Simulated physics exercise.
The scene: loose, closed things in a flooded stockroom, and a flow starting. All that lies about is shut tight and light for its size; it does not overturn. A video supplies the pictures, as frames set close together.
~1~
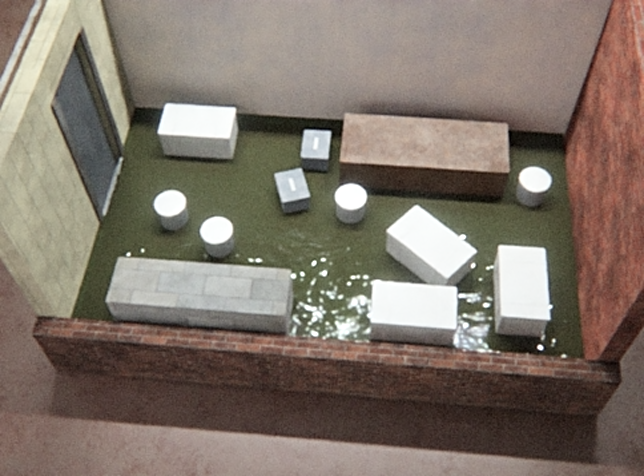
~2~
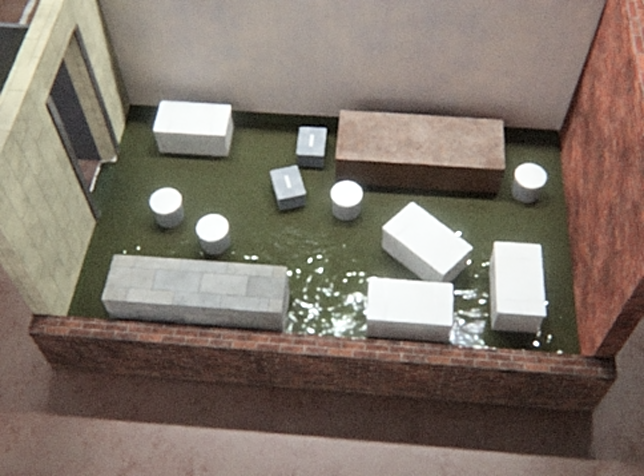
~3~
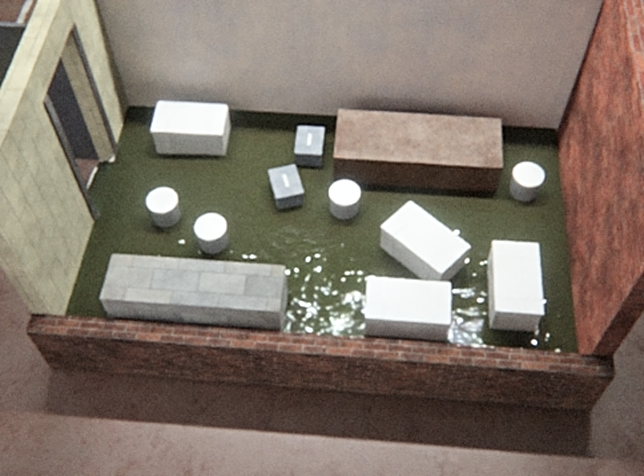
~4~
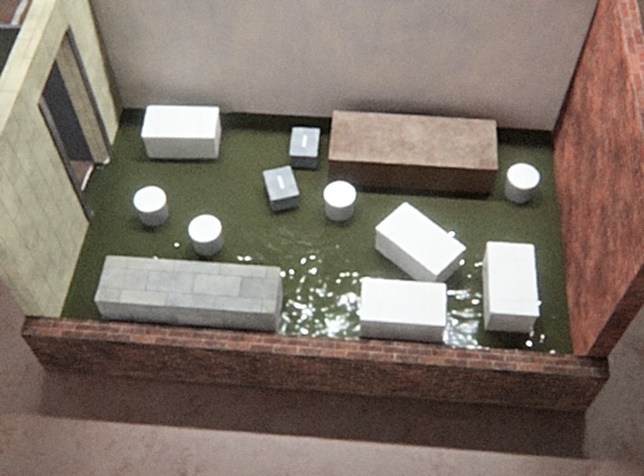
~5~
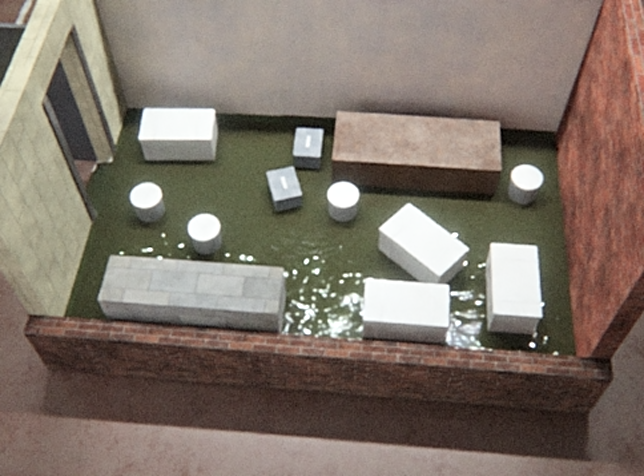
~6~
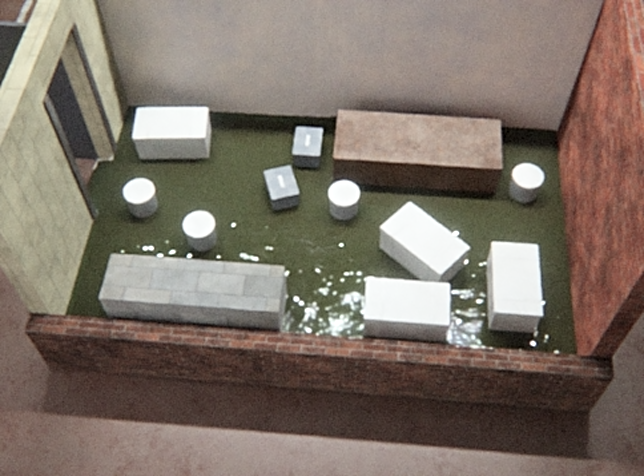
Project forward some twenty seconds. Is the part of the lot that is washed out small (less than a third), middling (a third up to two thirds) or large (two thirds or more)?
Middling.
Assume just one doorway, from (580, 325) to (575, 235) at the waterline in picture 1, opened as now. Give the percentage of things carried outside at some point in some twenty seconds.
70 %.
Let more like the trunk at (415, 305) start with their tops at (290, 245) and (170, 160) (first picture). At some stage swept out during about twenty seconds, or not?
Observed in sequence: Stays put and departs.
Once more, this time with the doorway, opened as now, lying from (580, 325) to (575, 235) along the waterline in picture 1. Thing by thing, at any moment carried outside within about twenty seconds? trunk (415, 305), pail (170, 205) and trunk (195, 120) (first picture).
Escapes, remains, remains.
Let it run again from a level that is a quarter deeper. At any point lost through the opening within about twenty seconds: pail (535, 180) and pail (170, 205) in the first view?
Object 1: Retained; object 2: Exited.
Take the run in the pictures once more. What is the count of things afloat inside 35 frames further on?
The count comes to 6.
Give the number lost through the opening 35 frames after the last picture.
The number works out to 4.
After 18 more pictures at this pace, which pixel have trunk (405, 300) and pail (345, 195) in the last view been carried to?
Approximately (351, 287) for one, (241, 158) for the other.
A moment on, 1 of 10 are out; 9 afloat.
Next, 3 of 10 are out; 7 afloat.
Later, 4 of 10 are out; 6 afloat.
In the end, 6 of 10 are out; 4 afloat.
